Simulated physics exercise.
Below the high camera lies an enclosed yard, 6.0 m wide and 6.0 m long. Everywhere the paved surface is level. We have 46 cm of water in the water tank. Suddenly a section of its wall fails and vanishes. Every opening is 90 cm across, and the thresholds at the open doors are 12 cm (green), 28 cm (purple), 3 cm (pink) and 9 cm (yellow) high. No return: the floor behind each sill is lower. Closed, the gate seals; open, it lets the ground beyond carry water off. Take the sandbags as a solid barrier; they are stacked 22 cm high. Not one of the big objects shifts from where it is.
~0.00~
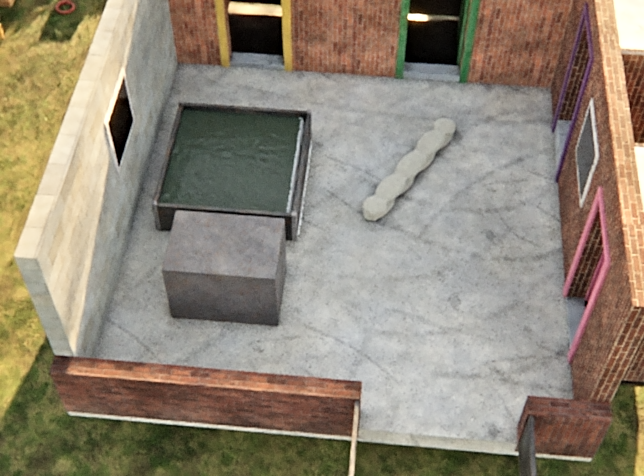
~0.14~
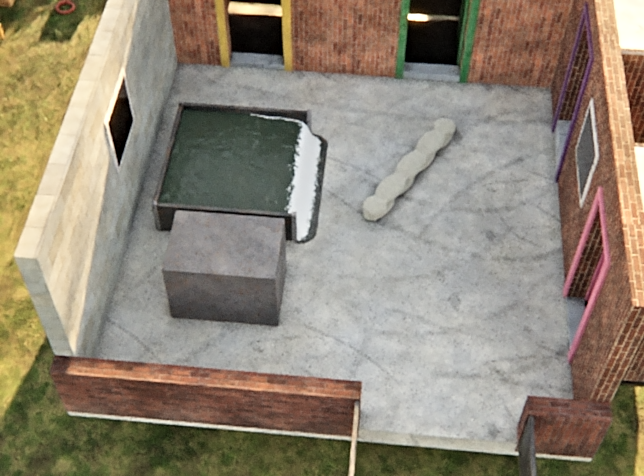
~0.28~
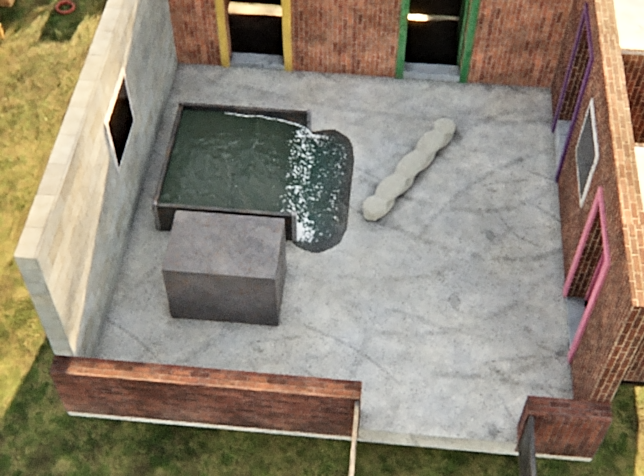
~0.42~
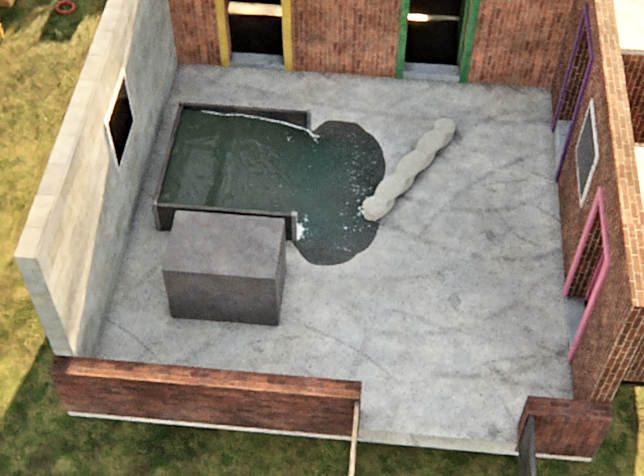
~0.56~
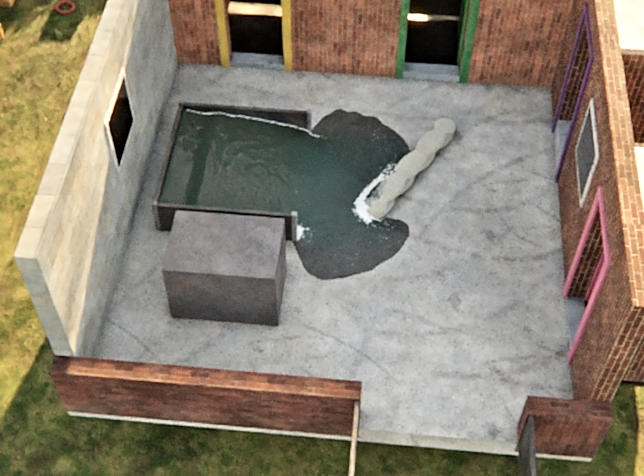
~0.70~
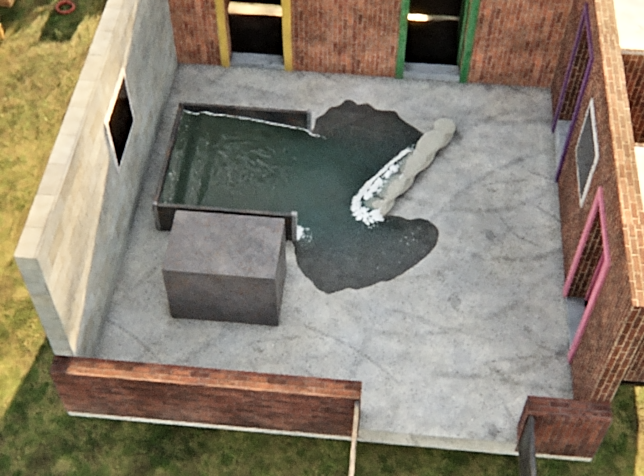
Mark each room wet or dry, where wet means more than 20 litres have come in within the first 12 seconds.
Green door - wet, purple door - dry, pink door - wet, yellow door - dry.
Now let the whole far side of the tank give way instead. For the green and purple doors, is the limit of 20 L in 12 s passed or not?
Green stays inside, purple stays inside, judged against that limit.
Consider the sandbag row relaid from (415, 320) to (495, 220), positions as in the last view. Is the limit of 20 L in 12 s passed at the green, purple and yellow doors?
Result: Green door inside the limit; purple door inside the limit; yellow door inside the limit.
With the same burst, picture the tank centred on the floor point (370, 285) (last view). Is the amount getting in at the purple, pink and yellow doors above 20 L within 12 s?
Against the limit, the purple door stays within it, the pink door exceeds it and the yellow door stays within it.
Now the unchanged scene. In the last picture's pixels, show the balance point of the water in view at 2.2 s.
At about (346, 183).
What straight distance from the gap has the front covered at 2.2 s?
That comes to near 4.6 m out.
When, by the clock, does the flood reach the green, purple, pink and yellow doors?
The front reaches green at 1.6 s, purple at 2.8 s, pink at 1.8 s, yellow at 3.2 s.
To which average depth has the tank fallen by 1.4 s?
The mean depth is around 25 cm.
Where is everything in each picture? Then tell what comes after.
The first frame shows the water tank at (235, 160) is whole and still, 46 cm deep.
In the second frame, the front is at (317, 139), 1.0 m from the gap at (300, 180); 0.3 m2 of floor is under water; 46 cm left at the back of the water tank.
In the third frame, water pours out at (300, 181) and has run 1.2 m, to (333, 135); typically 9 cm deep outside, 46 cm at the water tank's back.
In the fourth frame, water pours out at (300, 181) and has run 1.4 m, to (345, 256); typically 7 cm deep outside, 46 cm at the water tank's back.
In the fifth frame, water pours out at (300, 182) and has run 1.7 m, to (400, 145); typically 7 cm deep outside, 45 cm at the water tank's back.
In the sixth frame, water pours out at (300, 181) and has run 2.1 m, to (424, 248); typically 7 cm deep outside, 39 cm at the water tank's back.
After 1.4 s water covers 25 % of the floor and is deepest (32 cm) near (367, 207); green door not reached, purple door not reached, pink door not reached, yellow door not reached.
After 2.2 s water covers 45 % of the floor and is deepest (28 cm) near (423, 81); green door 26 cm at the sill, 28 L in, purple door not reached, pink door 6 cm at the sill, 2 L in, yellow door not reached.
After 3.5 s water covers 65 % of the floor and is deepest (21 cm) near (548, 90); green door 19 cm at the sill, 98 L in, purple door 6 cm at the sill, 0 L in, pink door 8 cm at the sill, 30 L in, yellow door 2 cm at the sill, 0 L in.
After 7.0 s water covers 80 % of the floor and is deepest (8 cm) near (538, 113); green door 6 cm at the sill, 112 L in, purple door 6 cm at the sill, 0 L in, pink door 6 cm at the sill, 57 L in, yellow door 3 cm at the sill, 0 L in.
After 12.0 s water covers 95 % of the floor and is deepest (6 cm) near (146, 392); green door 4 cm at the sill, 112 L in, purple door 3 cm at the sill, 0 L in, pink door 4 cm at the sill, 69 L in, yellow door 4 cm at the sill, 0 L in.
